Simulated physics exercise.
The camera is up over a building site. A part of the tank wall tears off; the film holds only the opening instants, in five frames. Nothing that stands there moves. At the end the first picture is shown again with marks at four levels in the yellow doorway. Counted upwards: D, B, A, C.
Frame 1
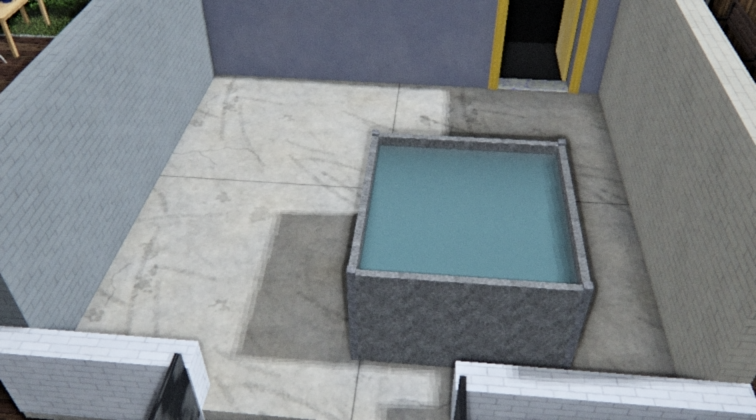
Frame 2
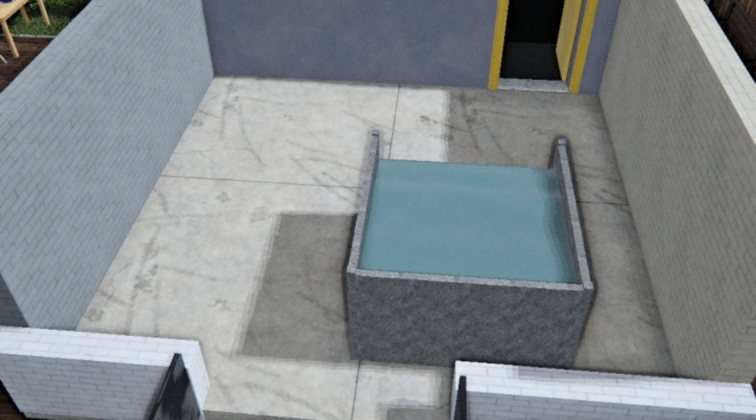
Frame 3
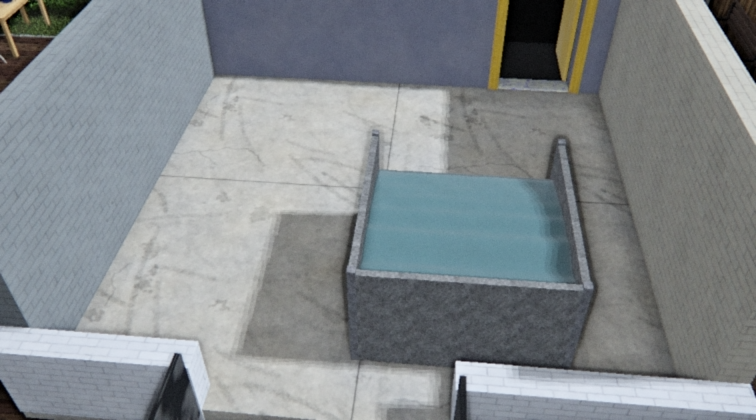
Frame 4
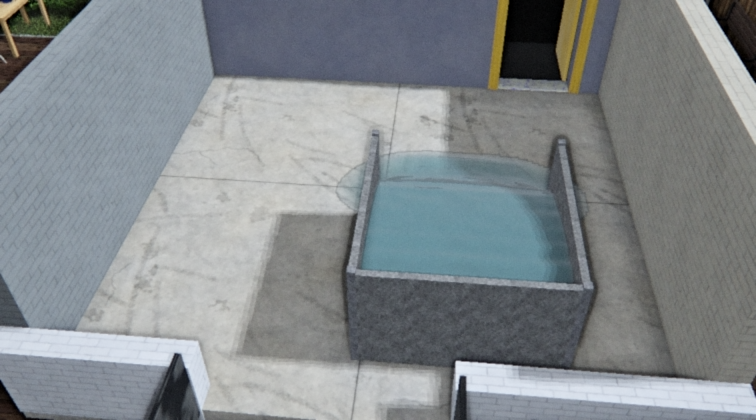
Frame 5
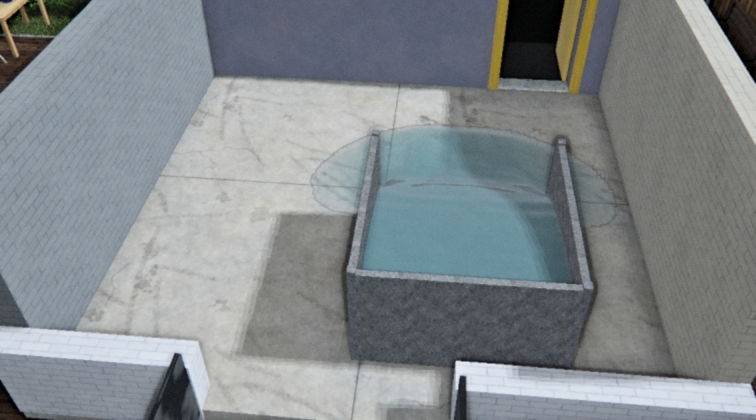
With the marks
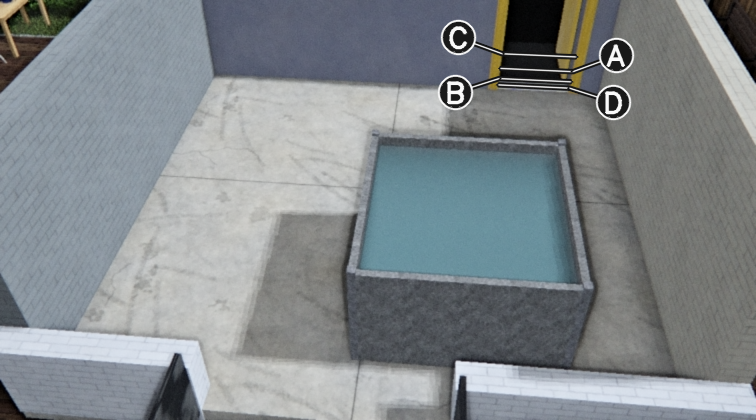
In this clip, a raised stone tank of blue water stands in a walled concrete yard. Its far wall disappears, the water surface draws back from that side, and a thin, rounded sheet spreads across the floor behind and to both sides.
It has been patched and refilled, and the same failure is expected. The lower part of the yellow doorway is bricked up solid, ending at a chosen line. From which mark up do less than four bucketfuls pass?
Line C.
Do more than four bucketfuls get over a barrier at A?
Yes, it does.
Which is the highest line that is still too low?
The answer is A.
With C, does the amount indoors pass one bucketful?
No.
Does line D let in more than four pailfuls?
Yes.
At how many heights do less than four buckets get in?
One of them.
On the marked copy, A at (536, 70); B at (534, 80); C at (539, 55); D at (533, 86); from the bottom up D, B, A, C.
Choosing A, about 9 bucketfuls get in.
Choosing B, dozens of bucketfuls pour in.
Choosing C, a splash gets over, under a bucket.
Choosing D, dozens of bucketfuls pour in.
